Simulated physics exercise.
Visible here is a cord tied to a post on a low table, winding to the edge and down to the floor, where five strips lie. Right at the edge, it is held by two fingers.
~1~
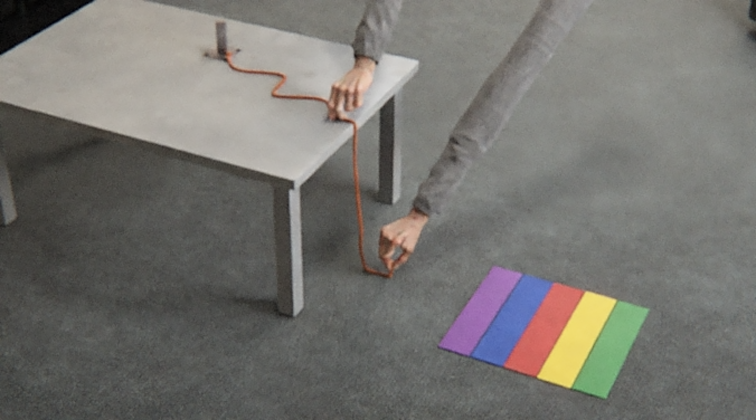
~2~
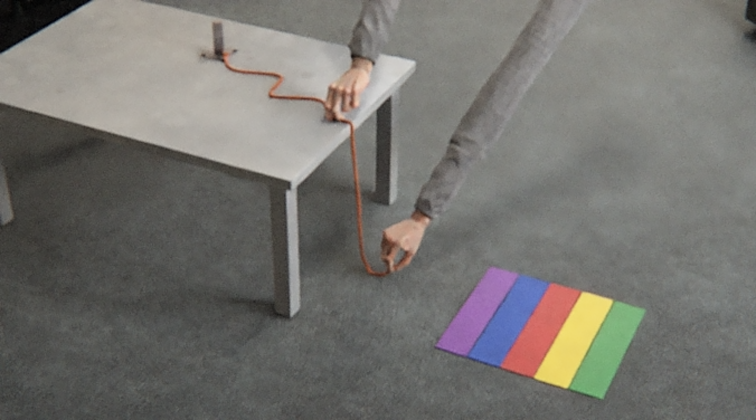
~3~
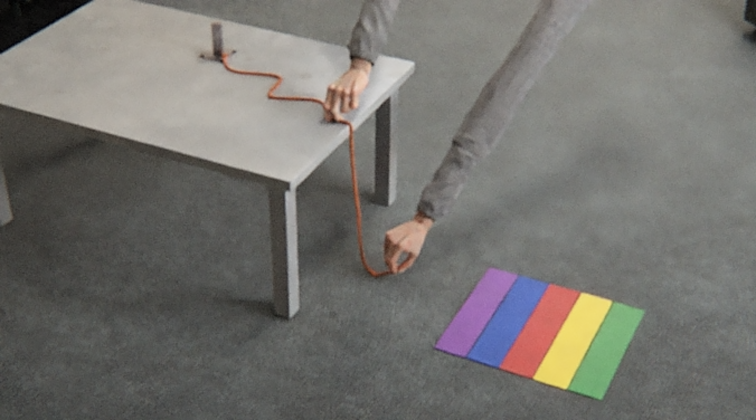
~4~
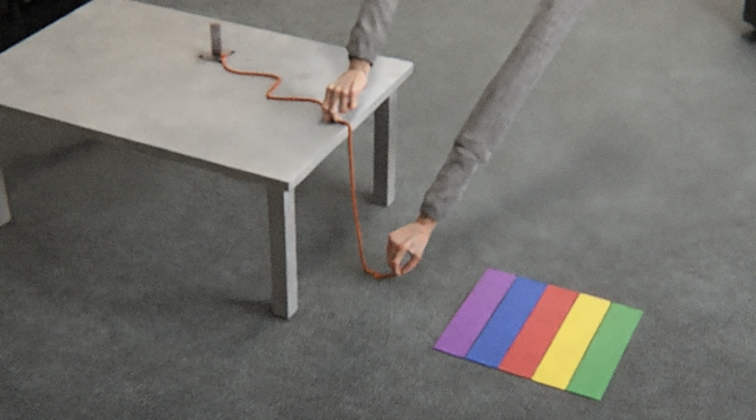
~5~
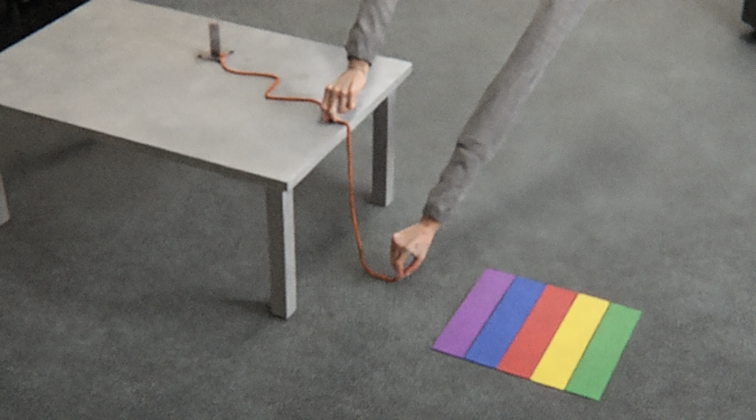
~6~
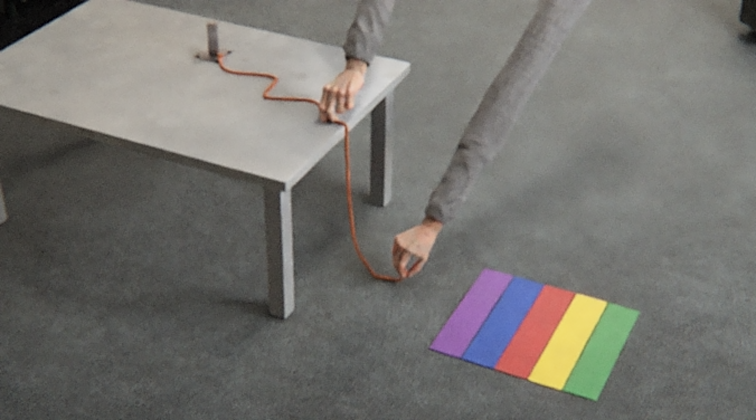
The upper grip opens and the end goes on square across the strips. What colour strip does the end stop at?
Red.
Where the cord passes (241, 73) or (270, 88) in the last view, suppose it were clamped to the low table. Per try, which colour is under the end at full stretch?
In order, red and blue.
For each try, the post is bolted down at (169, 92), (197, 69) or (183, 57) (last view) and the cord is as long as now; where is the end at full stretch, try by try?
Try 1 about (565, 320), try 2 about (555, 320), try 3 about (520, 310).
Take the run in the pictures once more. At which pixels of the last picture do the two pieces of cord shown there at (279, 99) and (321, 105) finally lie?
At (324, 100), then (357, 118).
Soon after, end near (476, 296); over purple.
Then, end near (520, 309); over blue.
At full stretch, end near (546, 316); over red. It gets as far as the red strip.
